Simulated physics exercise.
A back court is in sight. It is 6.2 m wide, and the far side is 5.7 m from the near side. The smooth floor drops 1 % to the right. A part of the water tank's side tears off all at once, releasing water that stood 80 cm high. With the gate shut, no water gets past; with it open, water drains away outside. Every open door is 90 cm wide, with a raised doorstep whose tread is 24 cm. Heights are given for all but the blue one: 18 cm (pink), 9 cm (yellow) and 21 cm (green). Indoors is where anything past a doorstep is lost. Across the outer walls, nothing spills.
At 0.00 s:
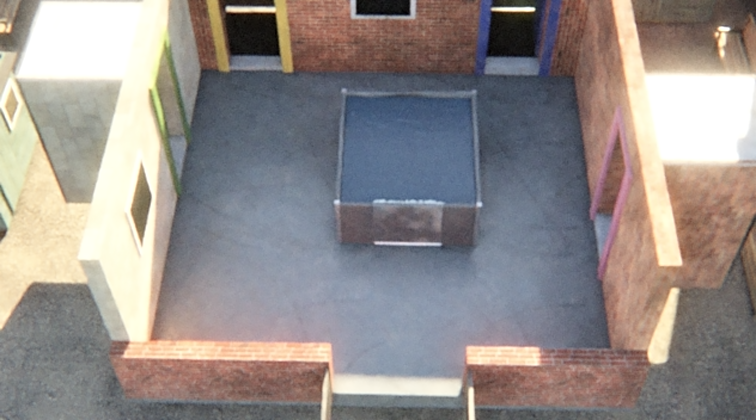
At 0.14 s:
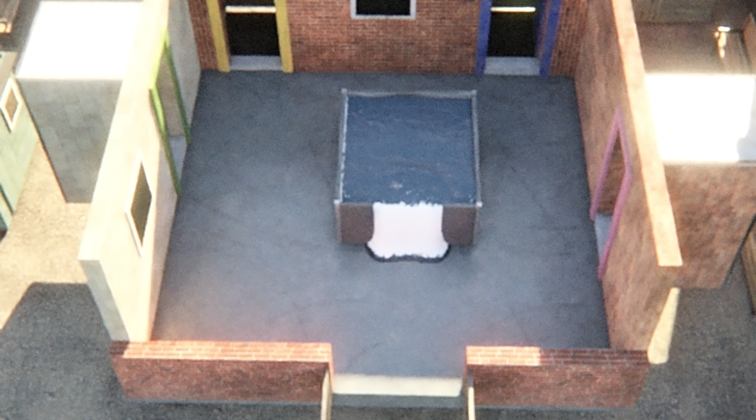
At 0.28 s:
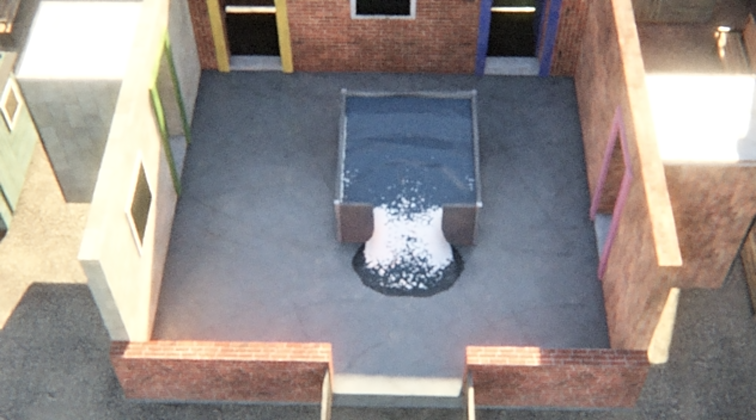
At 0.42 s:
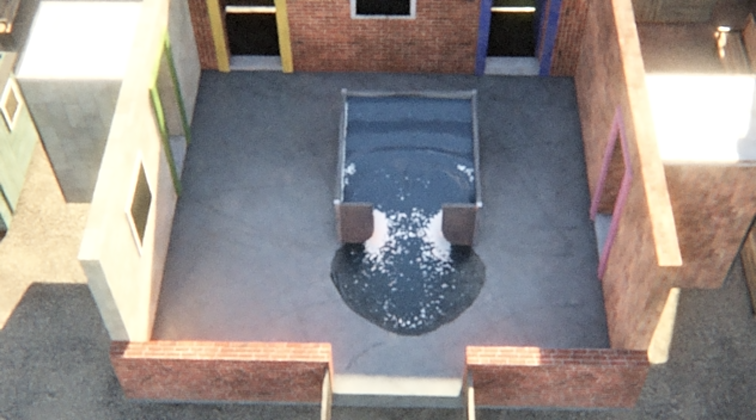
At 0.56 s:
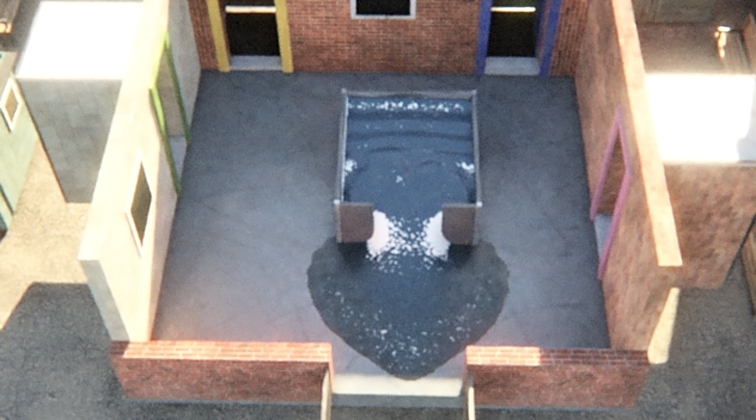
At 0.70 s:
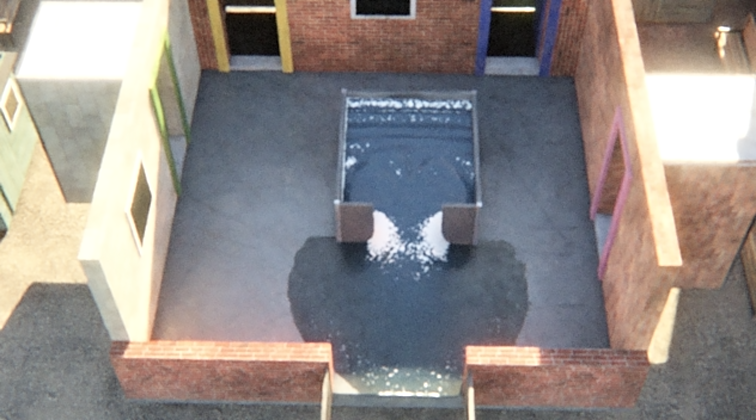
Walled brick courtyard with a water tank bursting open at its near side, dark water spreading across the floor to the front opening.
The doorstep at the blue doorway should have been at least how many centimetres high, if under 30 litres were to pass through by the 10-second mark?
At least some 7 cm.
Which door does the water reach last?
Final door: Yellow.
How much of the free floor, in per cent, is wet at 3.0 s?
Approximately 40 % of it.
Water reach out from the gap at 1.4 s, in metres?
Around 3.4 m out.
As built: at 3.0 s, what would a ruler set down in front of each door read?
In cm - pink: 5, yellow: 0, green: 0, blue: 0.
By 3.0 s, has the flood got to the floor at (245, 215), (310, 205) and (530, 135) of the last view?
Listed order - unwetted, unwetted, unwetted.
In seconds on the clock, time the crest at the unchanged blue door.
5.5 s.
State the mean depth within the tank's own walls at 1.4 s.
The mean depth is roughly 55 cm.
After 1.4 s water covers 25 % of the floor, deepest (39 cm) near (406, 255); it has not reached the blue door.
After 3.0 s water covers 40 % of the floor, deepest (28 cm) near (611, 382); it has not reached the blue door.
After 10.0 s water covers 95 % of the floor, deepest (11 cm) near (419, 77); 7 cm at the blue door, 0 litres in over its 17 cm doorstep.
At the blue door as built, the water arrived by 4.4 s and peaked near 12 cm at 5.4 s.
Run again over the same 10 s with other heights there, 53 litres in over 5.5 cm, 21 litres over 7.5 cm. The limit of 30 litres is kept from about 7 cm up.
